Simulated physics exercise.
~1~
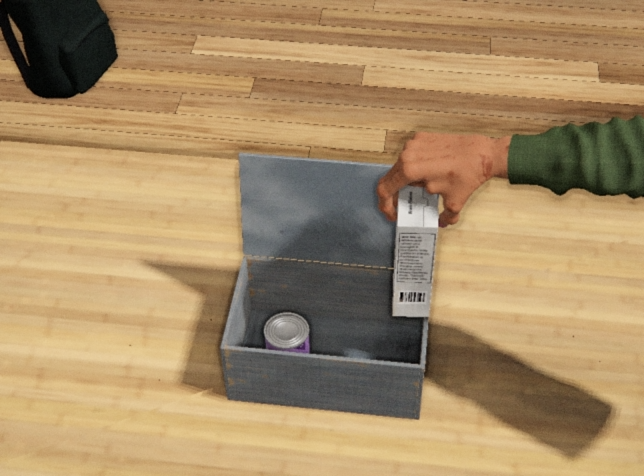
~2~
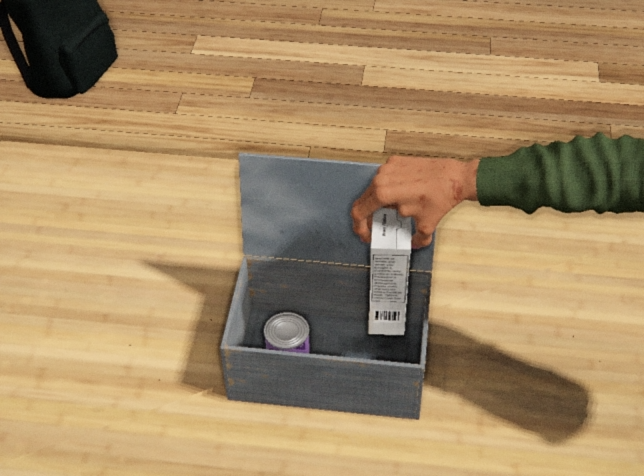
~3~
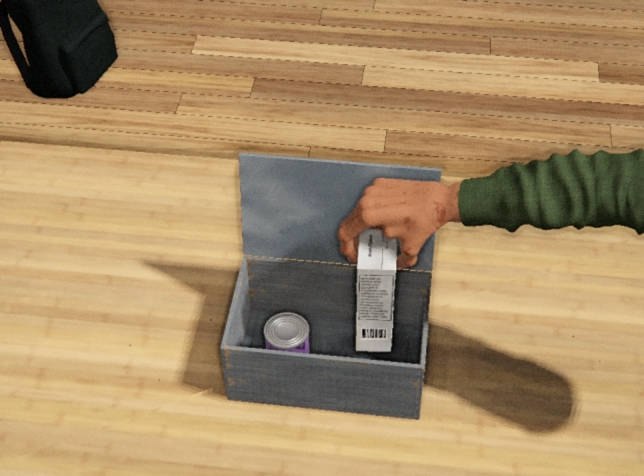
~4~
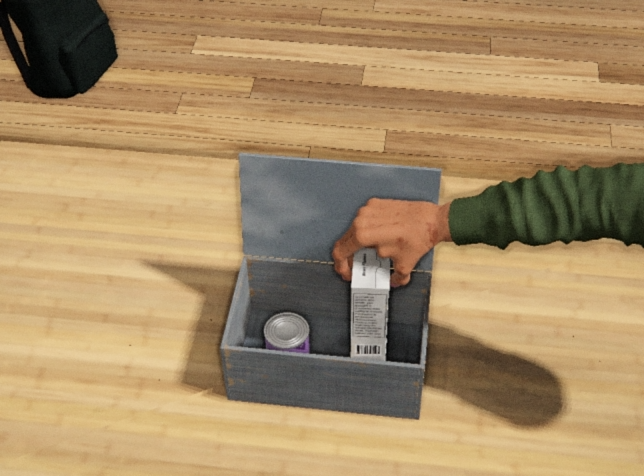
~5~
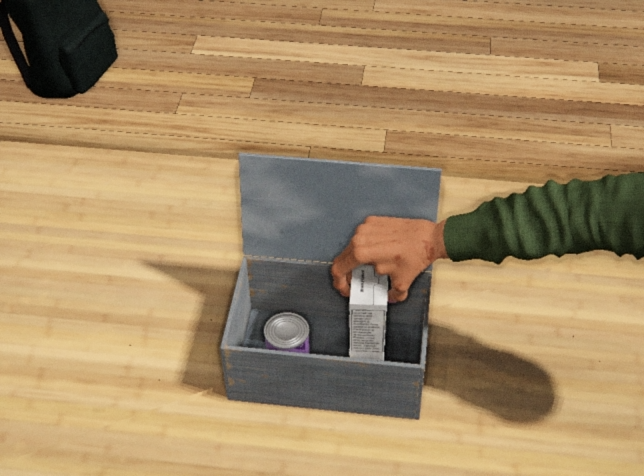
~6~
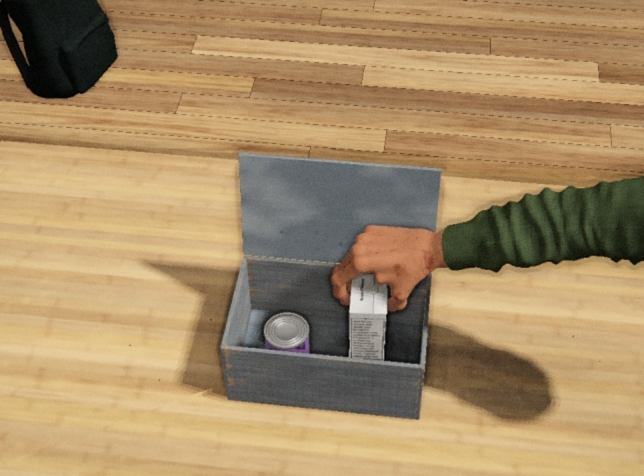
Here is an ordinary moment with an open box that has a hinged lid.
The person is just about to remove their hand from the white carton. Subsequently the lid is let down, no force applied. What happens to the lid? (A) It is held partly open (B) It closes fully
It is held partly open (A).
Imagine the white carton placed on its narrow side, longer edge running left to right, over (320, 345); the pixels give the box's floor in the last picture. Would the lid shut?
Then the box lid comes to rest down.
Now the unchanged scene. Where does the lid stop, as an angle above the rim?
The lid sits around 50° above the rim.
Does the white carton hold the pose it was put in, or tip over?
Well, the white carton stays just as set.
Then, 1.30 s later than the last frame, lid 77° above the rim.
Then, 1.70 s later than the last frame, lid 53° above the rim.
When it is over, lid 48° above the rim; both as before. End places, in pixels of the last picture, white carton near (370, 330).
